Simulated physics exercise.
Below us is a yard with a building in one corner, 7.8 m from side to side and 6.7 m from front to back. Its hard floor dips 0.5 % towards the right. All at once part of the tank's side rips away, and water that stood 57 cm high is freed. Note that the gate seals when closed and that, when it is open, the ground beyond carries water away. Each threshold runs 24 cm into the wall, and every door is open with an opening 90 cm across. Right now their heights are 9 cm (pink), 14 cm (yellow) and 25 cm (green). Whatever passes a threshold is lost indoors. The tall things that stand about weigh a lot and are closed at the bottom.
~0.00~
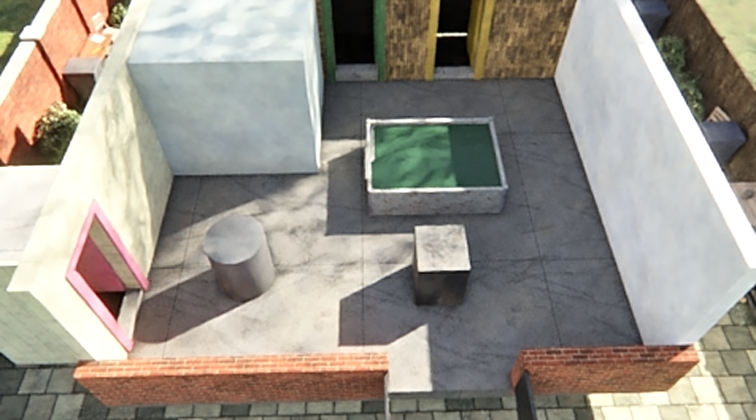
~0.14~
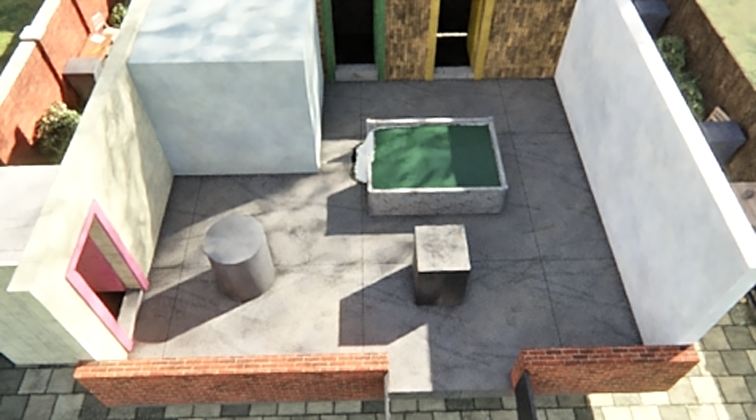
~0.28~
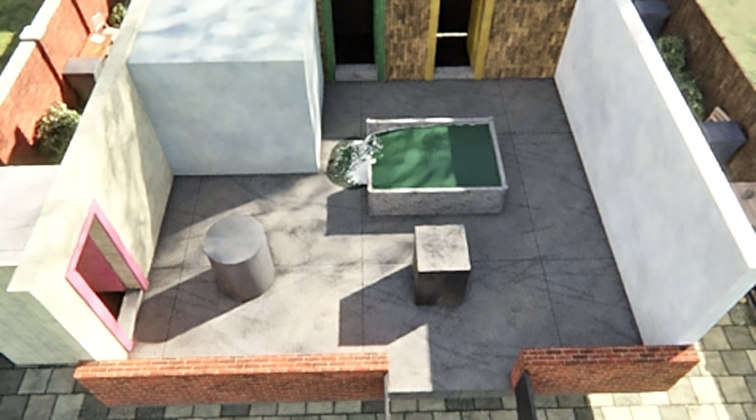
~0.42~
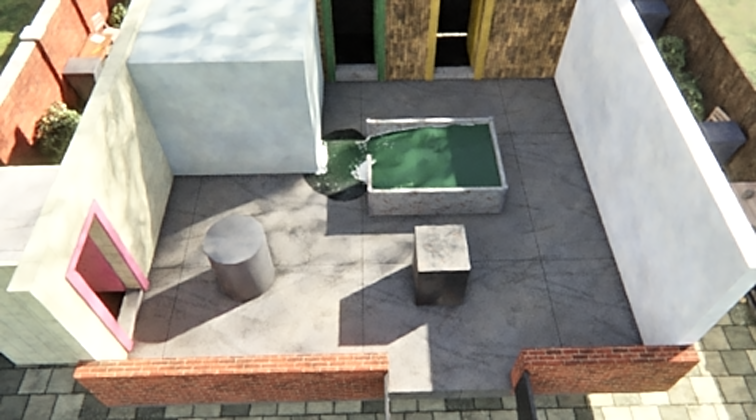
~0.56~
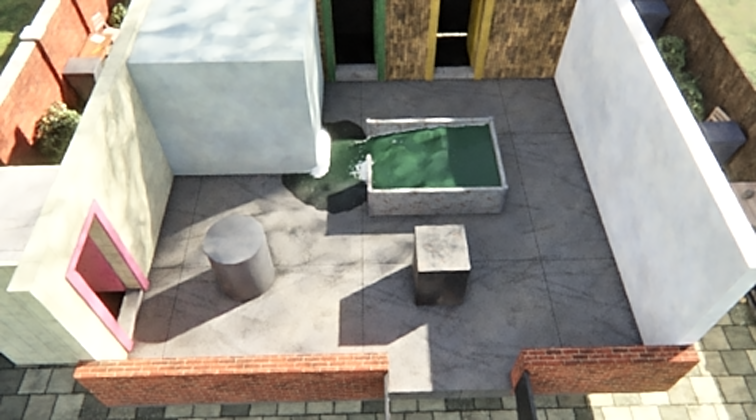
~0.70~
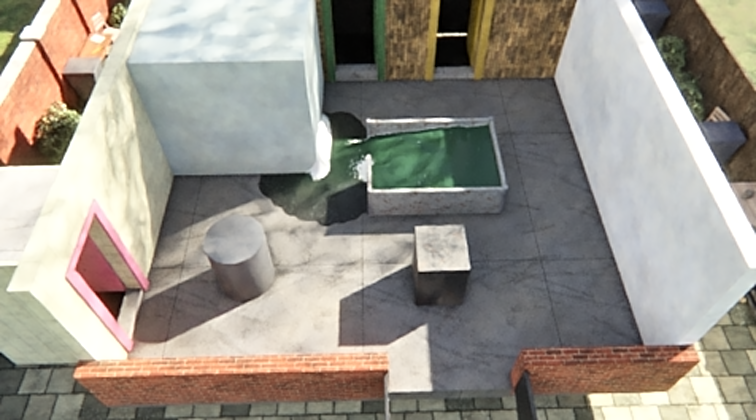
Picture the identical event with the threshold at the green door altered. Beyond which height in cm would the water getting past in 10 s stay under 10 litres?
I would say 25 cm.
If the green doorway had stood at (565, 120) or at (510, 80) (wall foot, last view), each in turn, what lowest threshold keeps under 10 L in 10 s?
You'd want roughly 10.0 cm there first, then roughly 7.0 cm.
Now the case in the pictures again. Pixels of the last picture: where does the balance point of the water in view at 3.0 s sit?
It lies near (386, 171) in the last picture.
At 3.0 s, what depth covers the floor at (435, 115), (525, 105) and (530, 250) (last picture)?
2, 0 and 0 cm, respectively.
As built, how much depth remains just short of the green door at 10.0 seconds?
About 8.0 centimetres deep.
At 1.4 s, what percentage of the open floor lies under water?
Near 15 per cent of the open floor.
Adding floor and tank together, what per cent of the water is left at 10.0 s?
Close to 98 in a hundred.
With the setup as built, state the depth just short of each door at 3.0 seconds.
Depths, in cm - pink: 6, yellow: 6, green: 24.
After 1.4 s water covers 15 % of the floor, deepest (42 cm) near (328, 160); 11 cm at the green door, 0 litres in over its 25 cm threshold.
After 3.0 s water covers 40 % of the floor, deepest (28 cm) near (328, 160); 24 cm at the green door, 7 litres in over its 25 cm threshold.
After 10.0 s water covers 95 % of the floor, deepest (10 cm) near (328, 160); 8 cm at the green door, 9 litres in over its 25 cm threshold.
At the green door as built, the water arrived by 1.4 s and peaked near 27 cm at 1.6 s.
With a threshold of 21.5 cm, 25 litres would have come in within the 10 s; with 29 cm, 2 litres. So under 10 litres takes about 25 cm.
